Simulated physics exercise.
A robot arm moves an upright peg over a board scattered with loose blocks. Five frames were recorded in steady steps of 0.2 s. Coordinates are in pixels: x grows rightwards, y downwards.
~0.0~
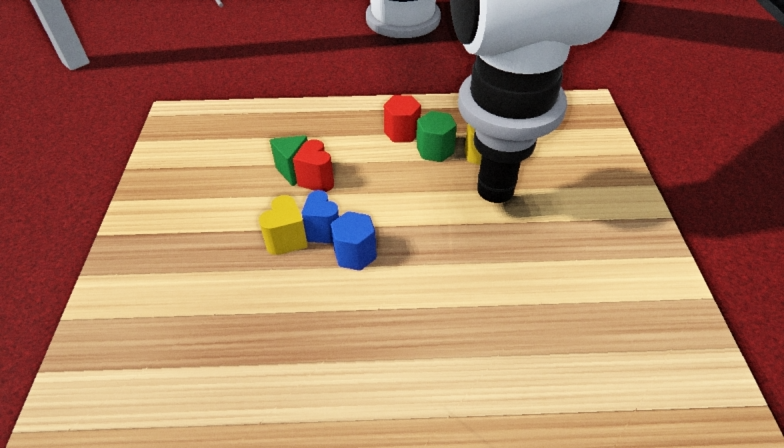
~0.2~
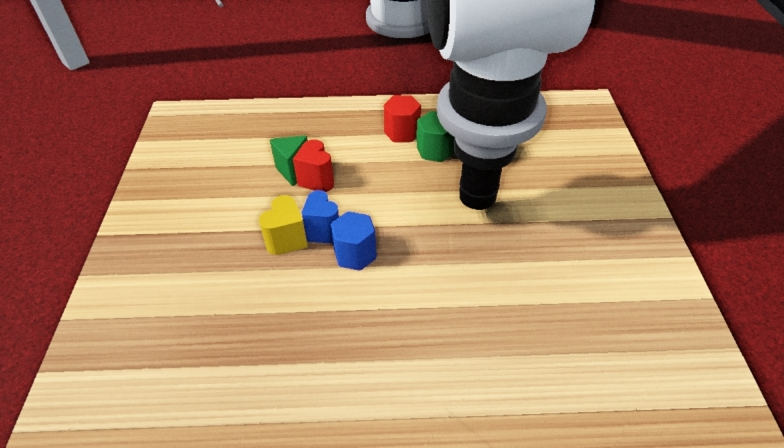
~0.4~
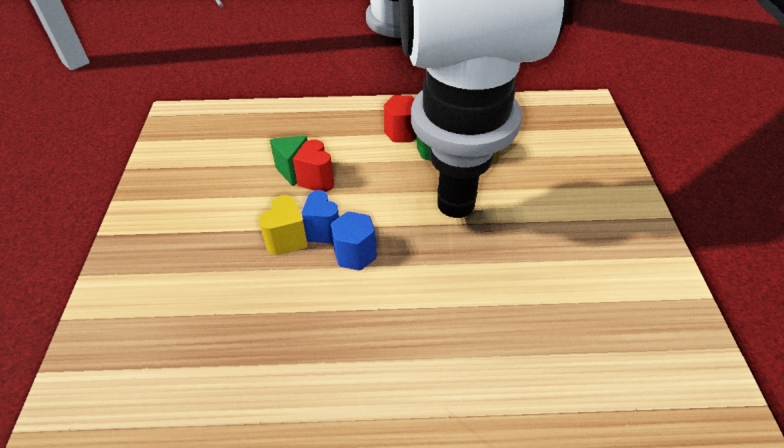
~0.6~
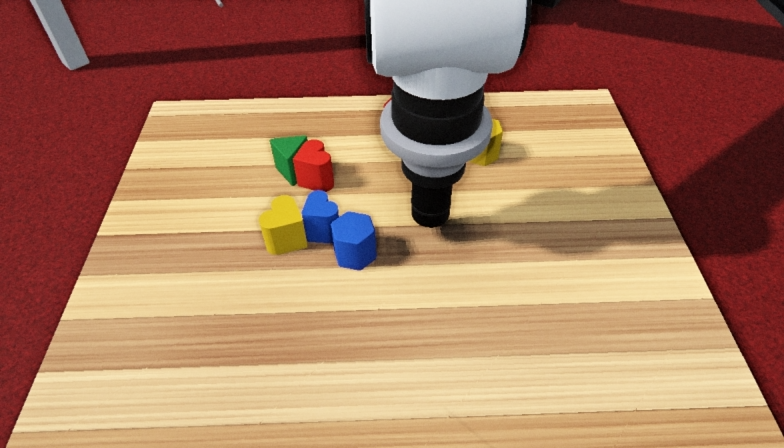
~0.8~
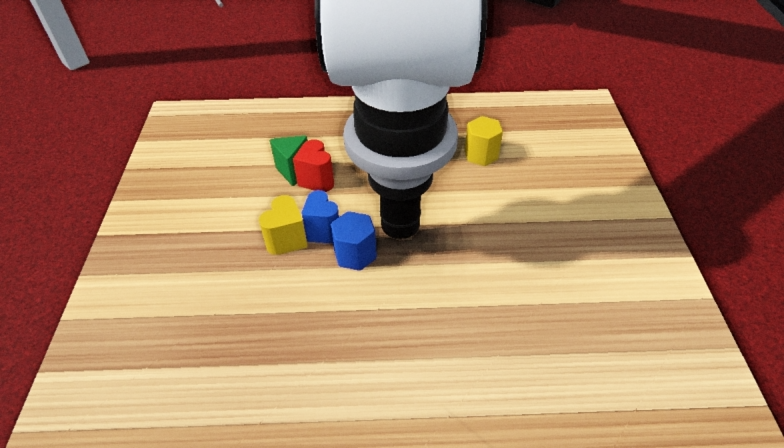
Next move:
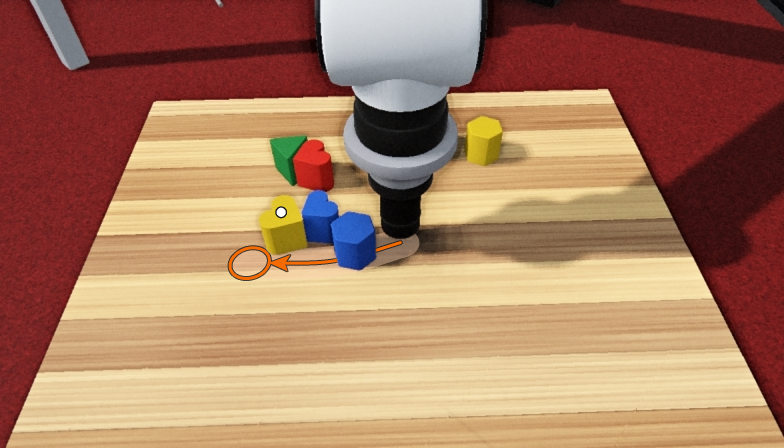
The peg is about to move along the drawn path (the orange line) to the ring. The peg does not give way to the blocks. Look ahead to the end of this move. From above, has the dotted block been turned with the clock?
Answer: Yes.
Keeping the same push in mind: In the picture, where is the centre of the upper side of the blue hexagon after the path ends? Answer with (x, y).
At roughly (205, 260).
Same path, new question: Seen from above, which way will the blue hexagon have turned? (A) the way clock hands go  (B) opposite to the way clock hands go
My pick is B.
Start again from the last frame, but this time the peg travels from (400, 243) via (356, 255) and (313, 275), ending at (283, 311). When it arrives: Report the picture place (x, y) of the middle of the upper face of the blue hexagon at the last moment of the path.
It is at (245, 261).
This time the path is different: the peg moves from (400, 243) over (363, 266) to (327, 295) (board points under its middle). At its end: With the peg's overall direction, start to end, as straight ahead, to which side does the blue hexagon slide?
Shifts right.
The drawn path runs from (400, 243) by way of (353, 257) and (301, 263) to (250, 263); the dot is on the yellow heart.
What follows on the original path. One third of the way, peg at (350, 240); blue hexagon at (308, 238).
Two thirds of the way, peg at (298, 246); blue hexagon at (255, 249).
At the end, peg at (244, 246); yellow heart at (272, 208), turned 25° clockwise; blue heart not moved; blue hexagon at (205, 260), turned 40° anticlockwise.
